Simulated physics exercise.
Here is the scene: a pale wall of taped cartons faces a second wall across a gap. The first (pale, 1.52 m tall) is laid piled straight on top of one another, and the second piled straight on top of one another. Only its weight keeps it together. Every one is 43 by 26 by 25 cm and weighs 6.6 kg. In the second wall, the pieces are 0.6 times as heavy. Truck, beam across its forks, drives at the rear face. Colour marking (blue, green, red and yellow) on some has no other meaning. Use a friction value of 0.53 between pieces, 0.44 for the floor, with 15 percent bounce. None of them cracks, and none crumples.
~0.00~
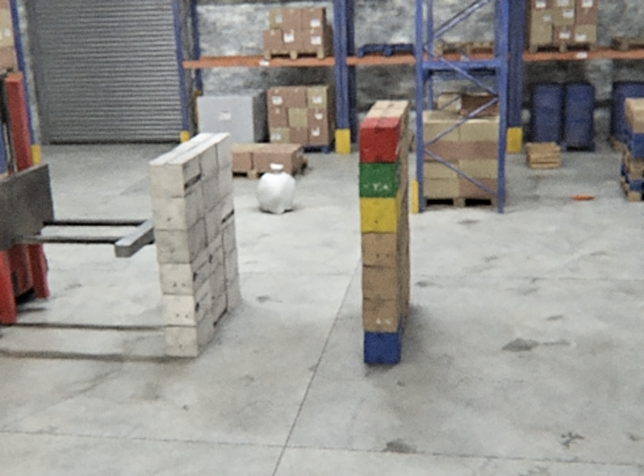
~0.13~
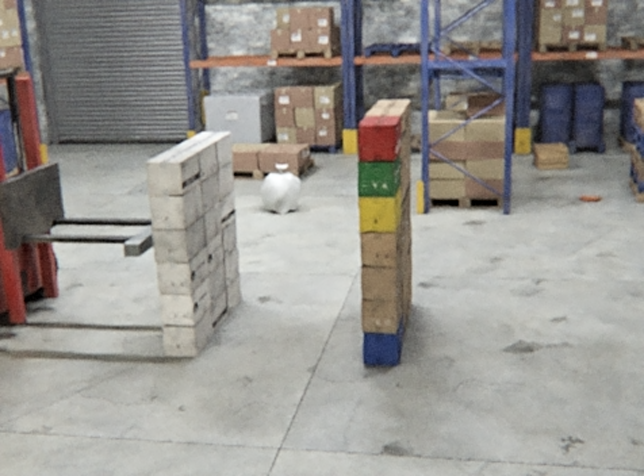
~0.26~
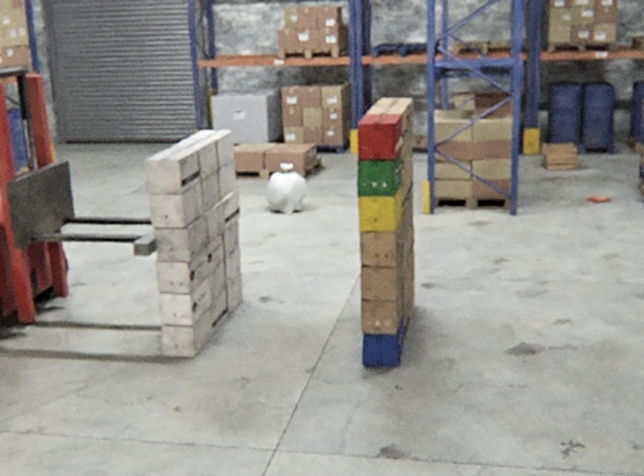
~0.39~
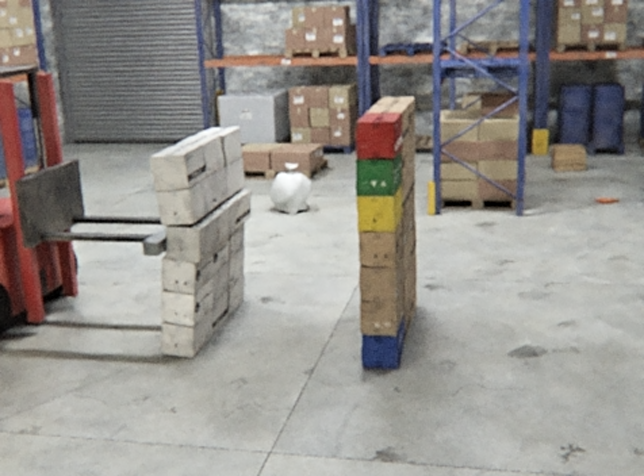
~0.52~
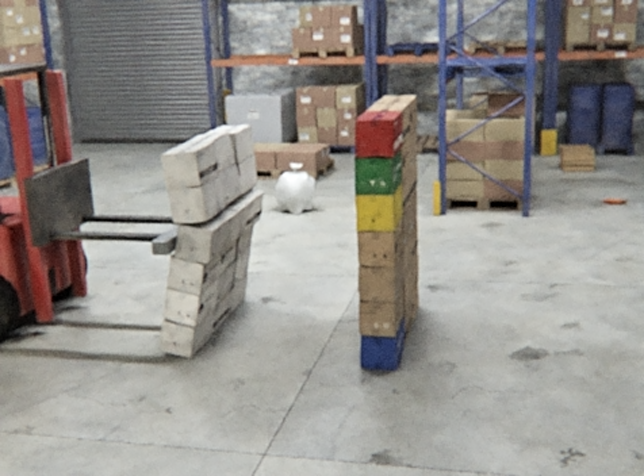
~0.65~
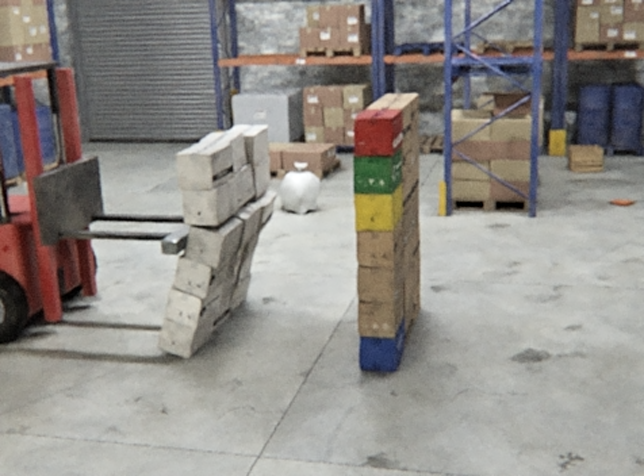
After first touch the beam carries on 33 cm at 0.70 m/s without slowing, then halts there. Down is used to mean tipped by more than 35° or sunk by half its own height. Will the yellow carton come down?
No.
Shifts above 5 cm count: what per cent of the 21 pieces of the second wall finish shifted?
It works out to 45 percent.
After 1.08 s, 11 of the pale wall down; none of the 21 cartons of the second wall down; yellow carton unmoved.
After 1.92 s, 14 of the pale wall down; 6 of the 21 cartons of the second wall down; yellow carton shifted 31 mm; red carton shifted 20 mm.
At rest (4.3 s), 17 of the pale wall down; 6 of the 21 cartons of the second wall down; yellow carton shifted 42 mm; green carton shifted 41 mm; red carton shifted 38 mm. As the last picture would show them, middles, yellow carton near (385, 206), green carton near (384, 169).
